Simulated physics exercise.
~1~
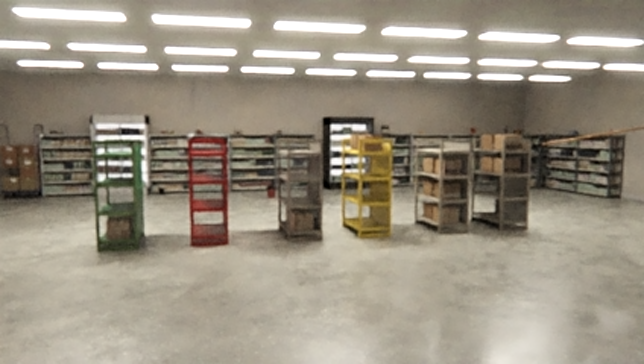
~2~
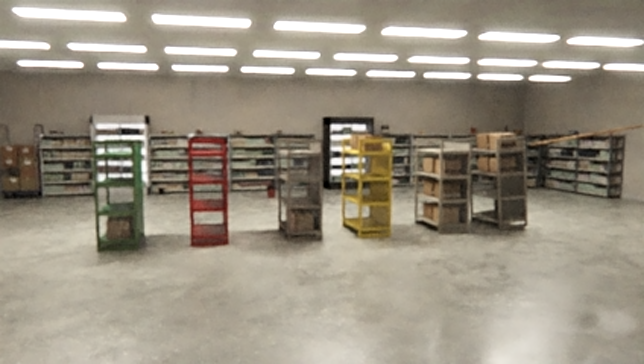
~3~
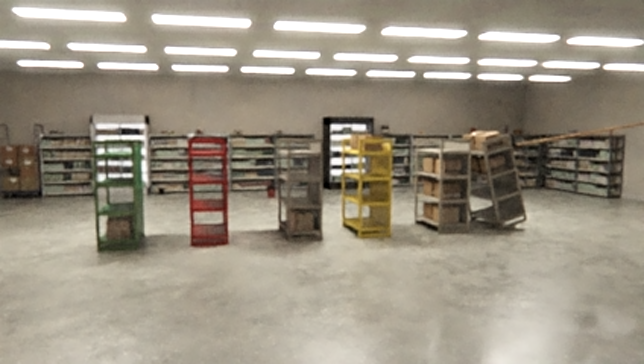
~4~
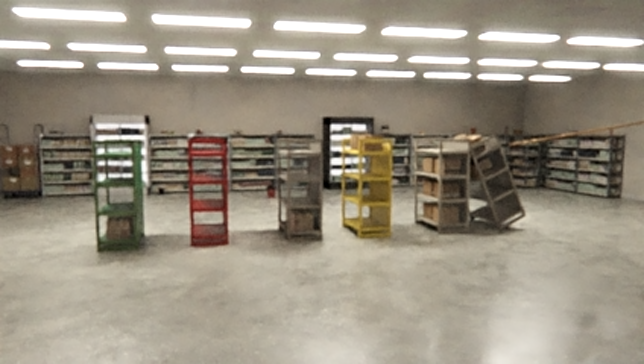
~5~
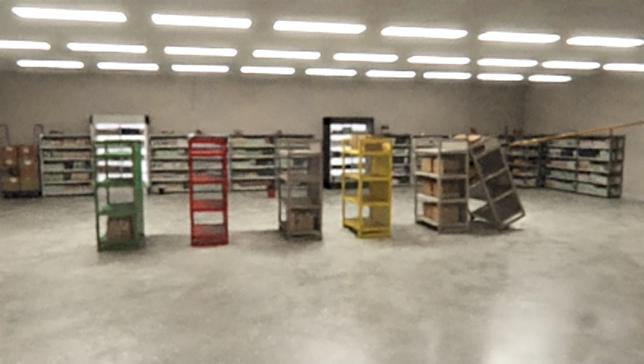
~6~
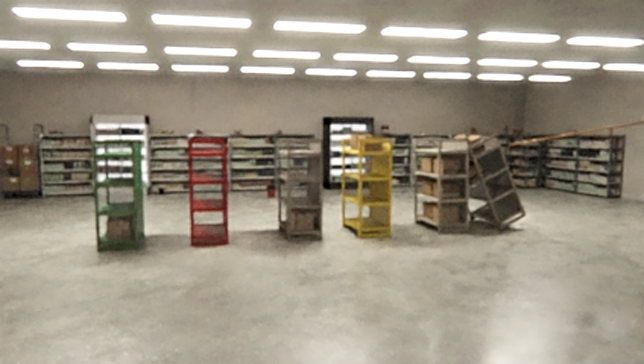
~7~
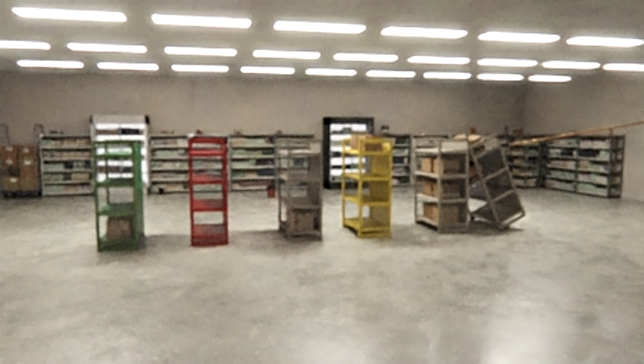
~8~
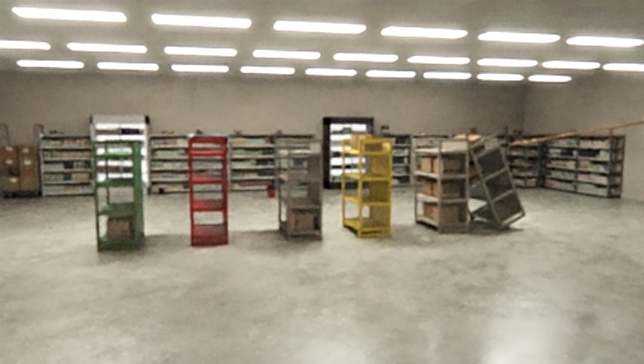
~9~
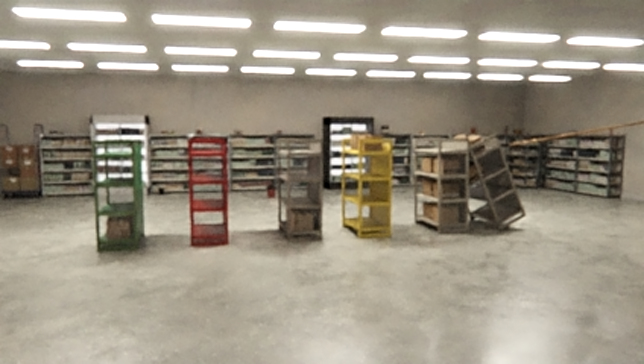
In this clip, a pole at the right moves left and the rightmost of six shelving units in a row tips left, coming to rest leaning against its neighbour. The other five, including the yellow, red and green ones, stay standing.
